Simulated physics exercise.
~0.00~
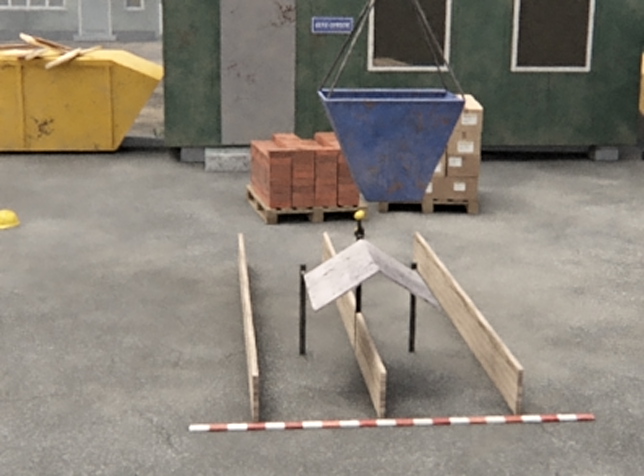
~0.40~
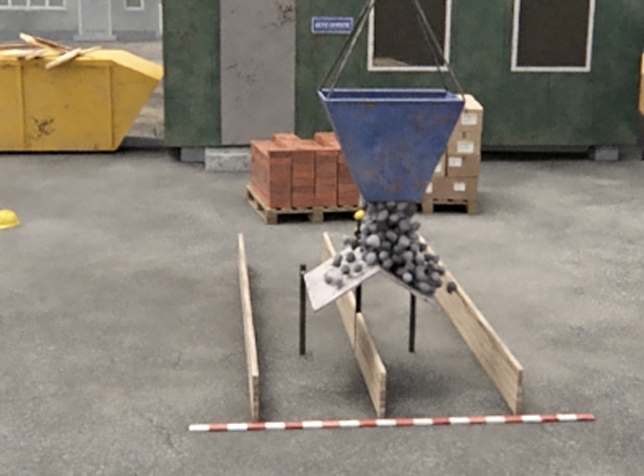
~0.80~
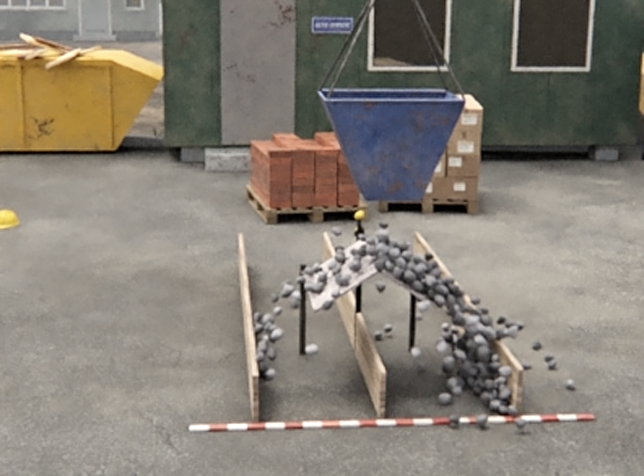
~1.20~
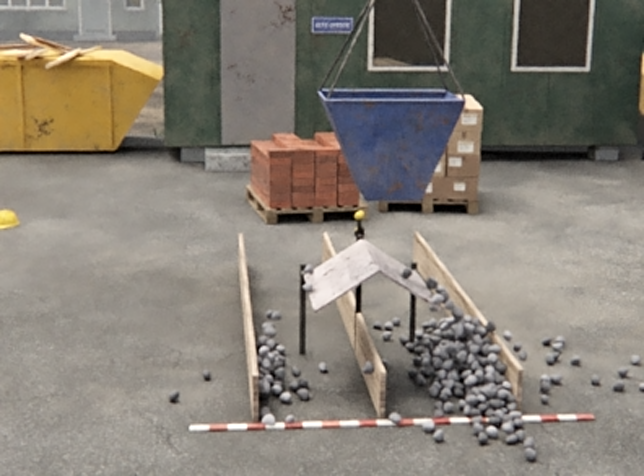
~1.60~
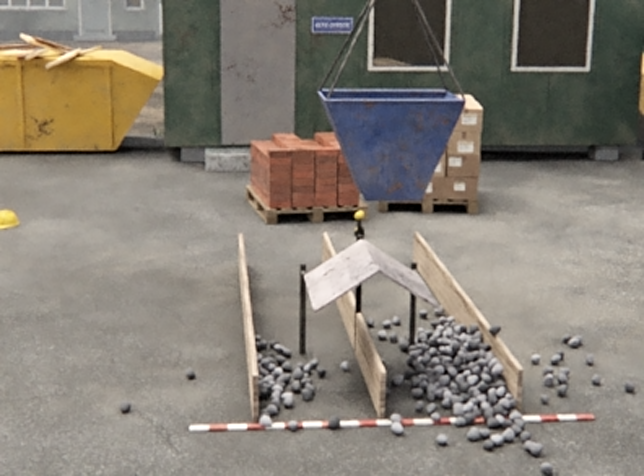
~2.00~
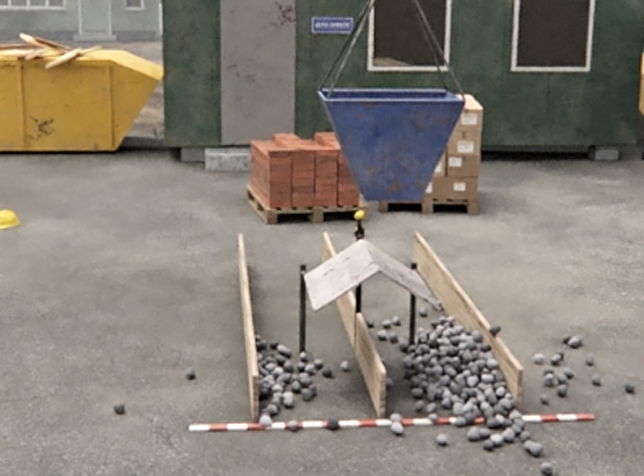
At the start, a blue skip hangs still on cables above a small peaked metal roof, with three wooden boards standing on the grey yard below and a red and white staff lying across the front. Round grey stones pour from the bottom of the skip onto the peak. They split over the two slopes, most of them tumbling to the right. The stones drop between the boards, and a few bounce or roll outside them. Finally they settle, with a large heap in the right bay, a smaller one in the left, and some strays scattered around.
